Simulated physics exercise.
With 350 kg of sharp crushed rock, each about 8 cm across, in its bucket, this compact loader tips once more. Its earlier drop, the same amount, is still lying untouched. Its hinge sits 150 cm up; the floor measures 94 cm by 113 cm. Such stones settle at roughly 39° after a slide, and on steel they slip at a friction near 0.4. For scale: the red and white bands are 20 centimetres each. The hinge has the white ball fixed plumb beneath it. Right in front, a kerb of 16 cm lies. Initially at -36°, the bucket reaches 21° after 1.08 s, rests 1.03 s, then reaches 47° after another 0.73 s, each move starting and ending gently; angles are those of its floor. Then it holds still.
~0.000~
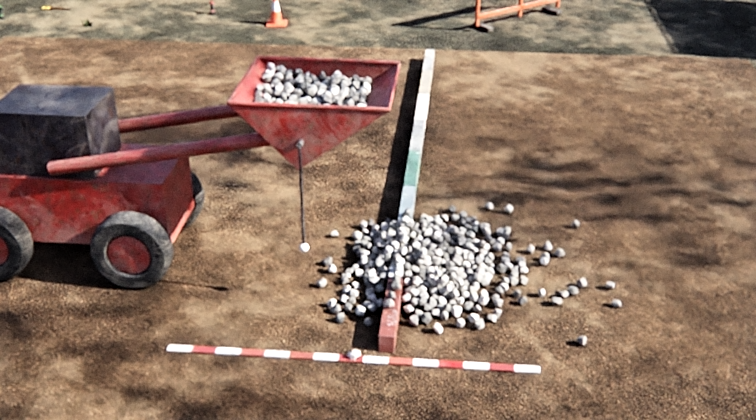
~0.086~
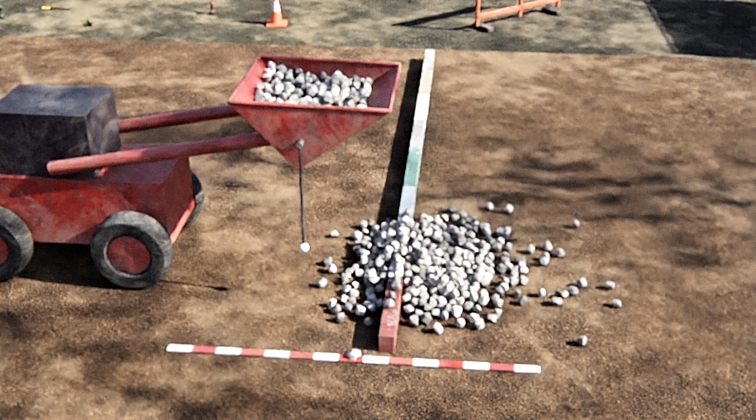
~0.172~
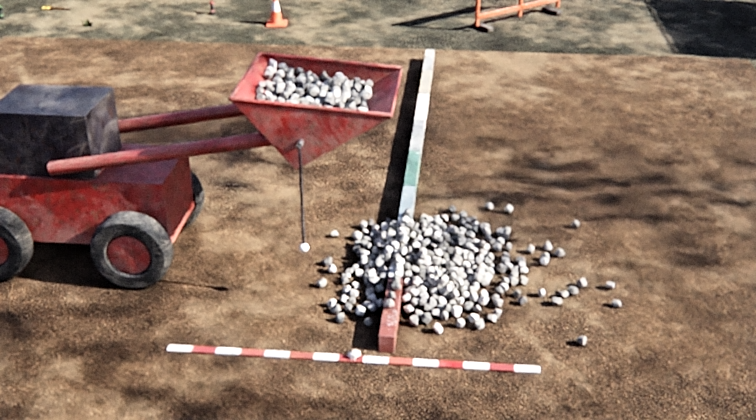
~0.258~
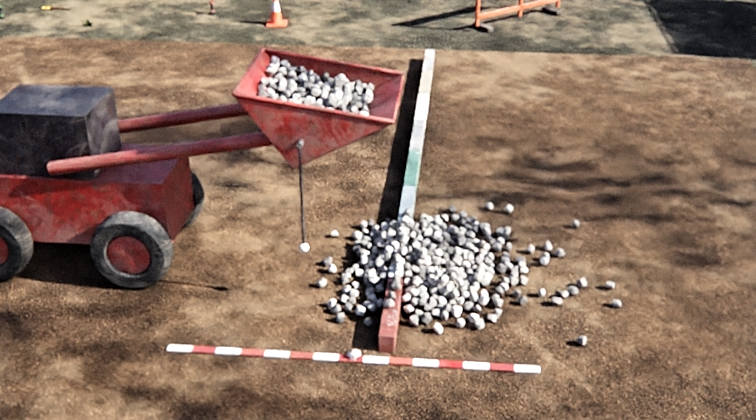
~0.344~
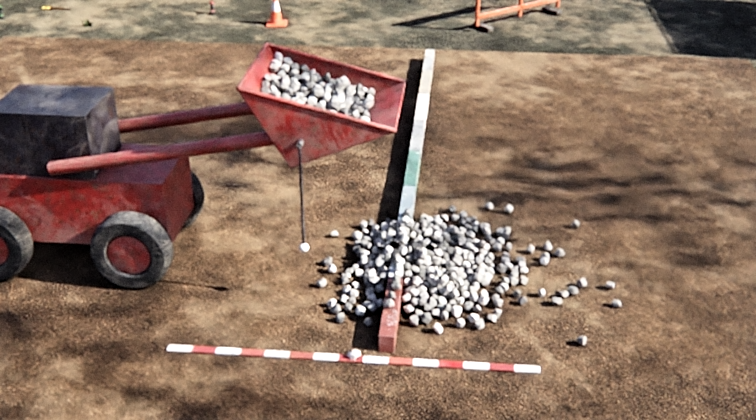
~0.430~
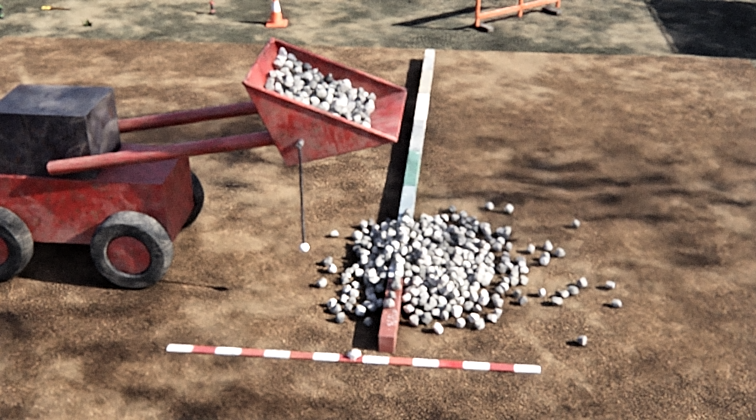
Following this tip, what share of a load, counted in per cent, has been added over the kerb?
52 per cent, roughly.
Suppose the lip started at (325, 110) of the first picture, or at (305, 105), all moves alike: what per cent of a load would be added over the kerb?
Around 0 percent, then around 0 percent.
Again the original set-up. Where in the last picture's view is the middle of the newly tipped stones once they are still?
Centre at roughly (408, 252).
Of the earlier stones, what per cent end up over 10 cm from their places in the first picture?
I'd put it at about 5 per cent.
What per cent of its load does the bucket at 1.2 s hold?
About 100 per cent is held.
After 0.8 s the floor is at 12°; in per cent of one load, 100 in the bucket, 28 on this side of the kerb, 72 over the kerb; the foremost stones are at (582, 282).
After 1.2 s the floor is at 21°; in per cent of one load, 100 in the bucket, 28 on this side of the kerb, 72 over the kerb; the foremost stones are at (582, 282).
After 3.3 s the floor is at 47°; in per cent of one load, 0 in the bucket, 78 on this side of the kerb, 122 over the kerb; the foremost stones are at (582, 282).
After 6.1 s the floor is at 47°; in per cent of one load, 0 in the bucket, 76 on this side of the kerb, 124 over the kerb; the foremost stones are at (582, 282). Net gain over the kerb, 52.
